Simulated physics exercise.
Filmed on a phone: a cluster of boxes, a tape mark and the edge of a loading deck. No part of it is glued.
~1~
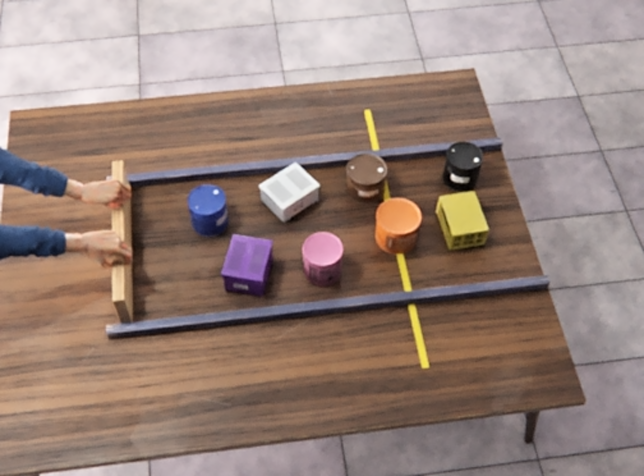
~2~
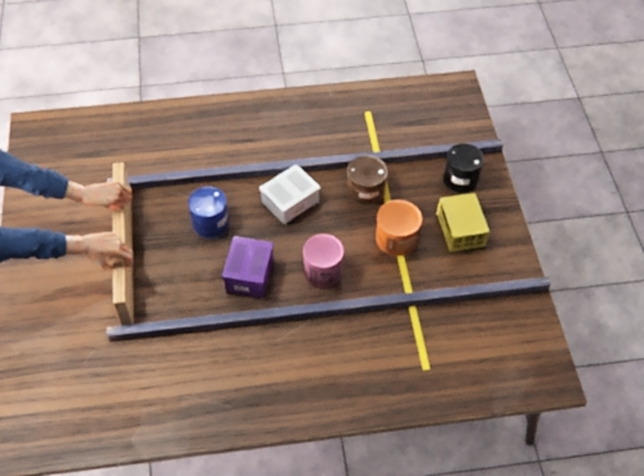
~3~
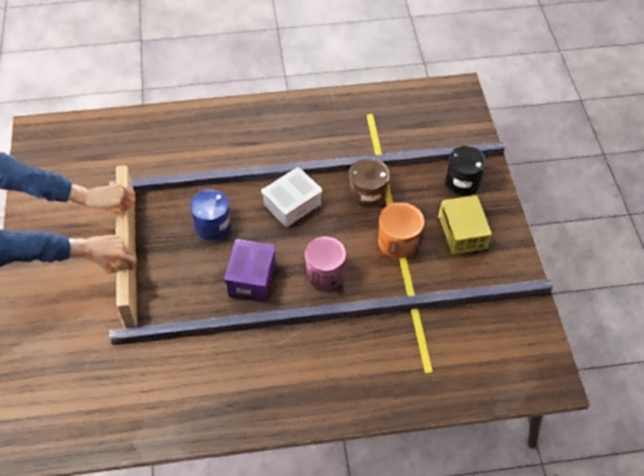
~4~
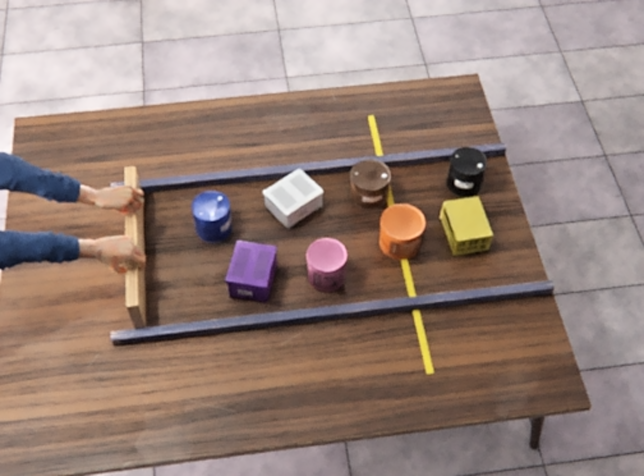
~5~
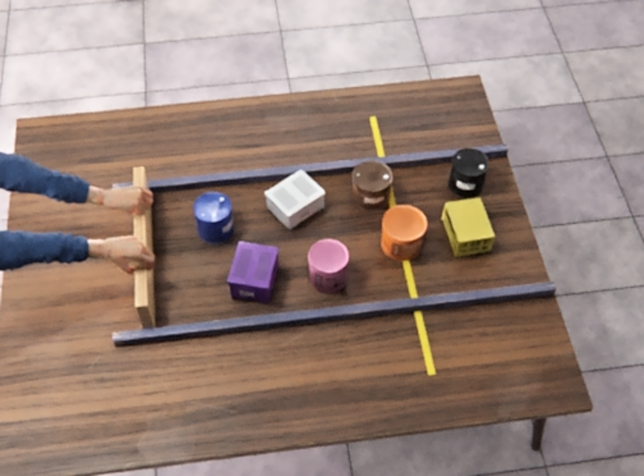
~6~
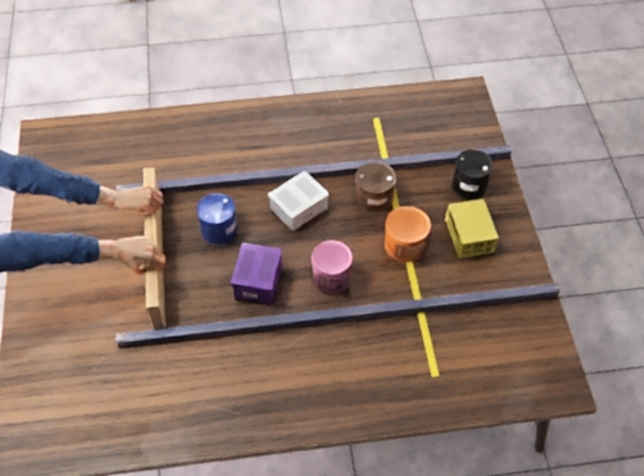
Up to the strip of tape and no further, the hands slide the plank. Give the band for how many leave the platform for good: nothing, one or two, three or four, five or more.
The drop will claim none of them.
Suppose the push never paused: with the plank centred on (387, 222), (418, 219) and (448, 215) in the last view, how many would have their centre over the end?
The counts are 0, 0 and 2, in that order.
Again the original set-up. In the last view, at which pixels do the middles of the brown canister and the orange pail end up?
Near (451, 178) and (462, 219).
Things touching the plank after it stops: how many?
In total, 3.
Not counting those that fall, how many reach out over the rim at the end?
The count is 0.
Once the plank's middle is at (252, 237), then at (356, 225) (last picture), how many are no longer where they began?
The count reaches 3 first and 6 second.
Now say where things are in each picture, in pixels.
The first frame shows black canister (462, 167); yellow crate (462, 221); orange pail (398, 227); plank (122, 241); tape (394, 226).
The second frame shows yellow crate (463, 222); blue canister (209, 213).
The third frame shows orange pail (400, 231); pink pail (325, 265).
The fourth frame shows black canister (466, 172); plank (135, 246).
The fifth frame shows yellow crate (468, 227); purple tote (254, 273).
The sixth frame shows black canister (472, 175); yellow crate (471, 229); orange pail (407, 235); plank (154, 247); tape (403, 234).
A little later, none off yet; black canister at rest near (472, 175); yellow crate at rest near (471, 229); orange pail at rest near (407, 235).
When it is over, the number that fall off is zero.
